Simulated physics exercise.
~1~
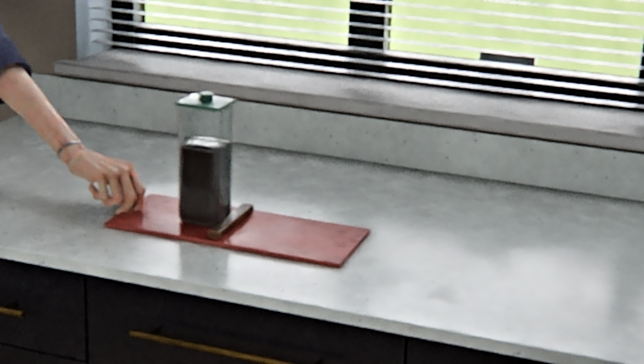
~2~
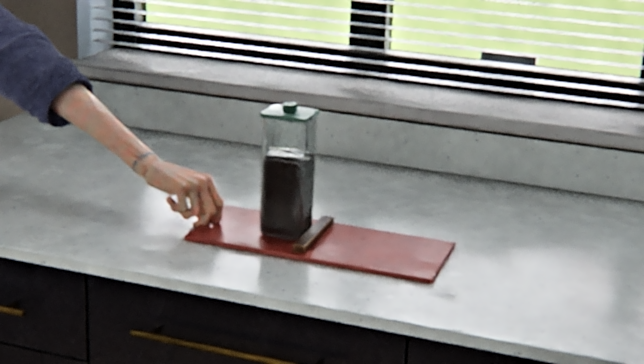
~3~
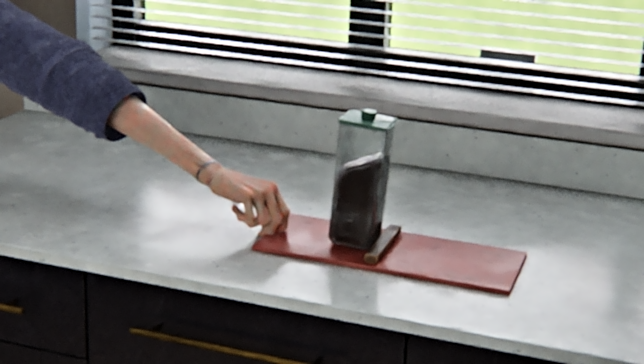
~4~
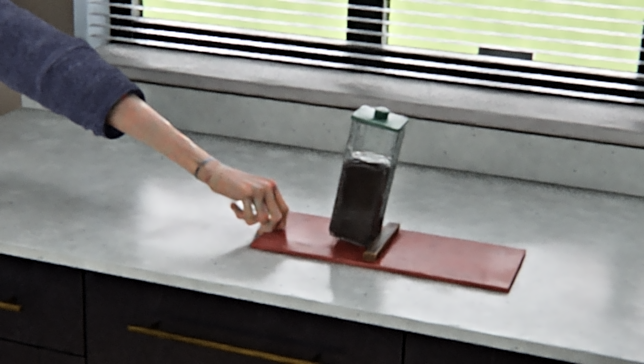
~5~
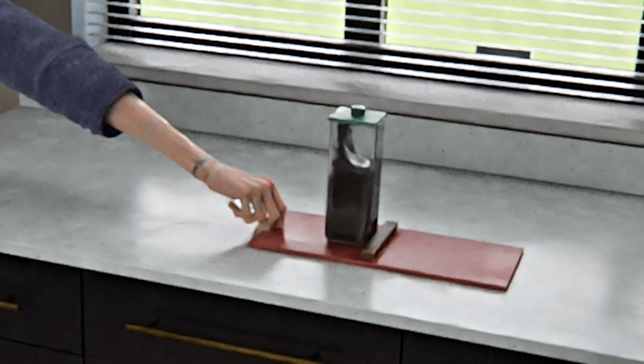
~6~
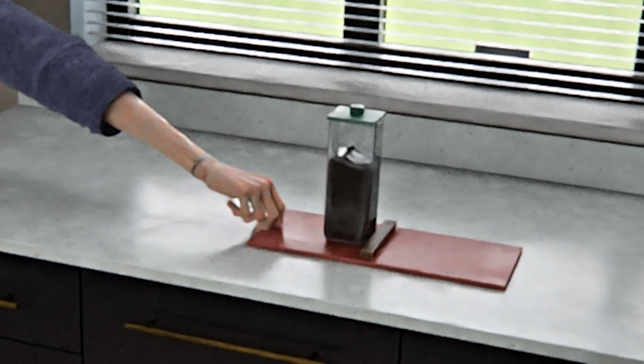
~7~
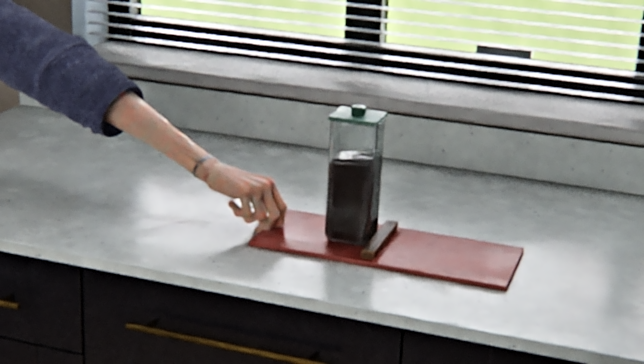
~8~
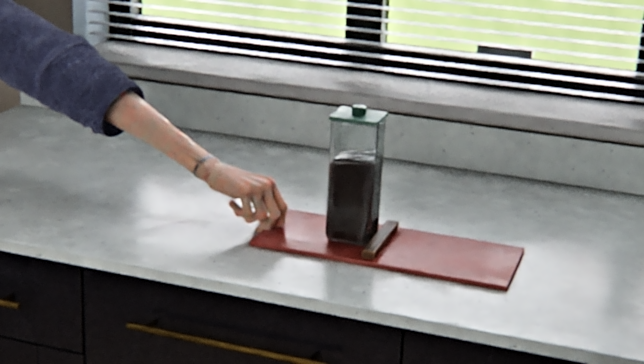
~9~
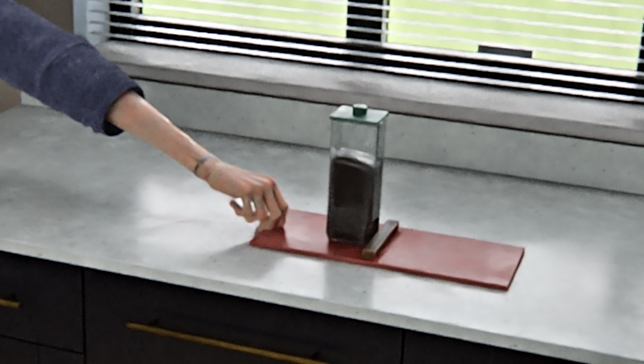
A hand slid a red board carrying a clear, capped container of dark liquid to the right along a pale counter and stopped; the container tipped briefly toward the small strip beside it, its contents sloshing, then settled back upright where it had stood.
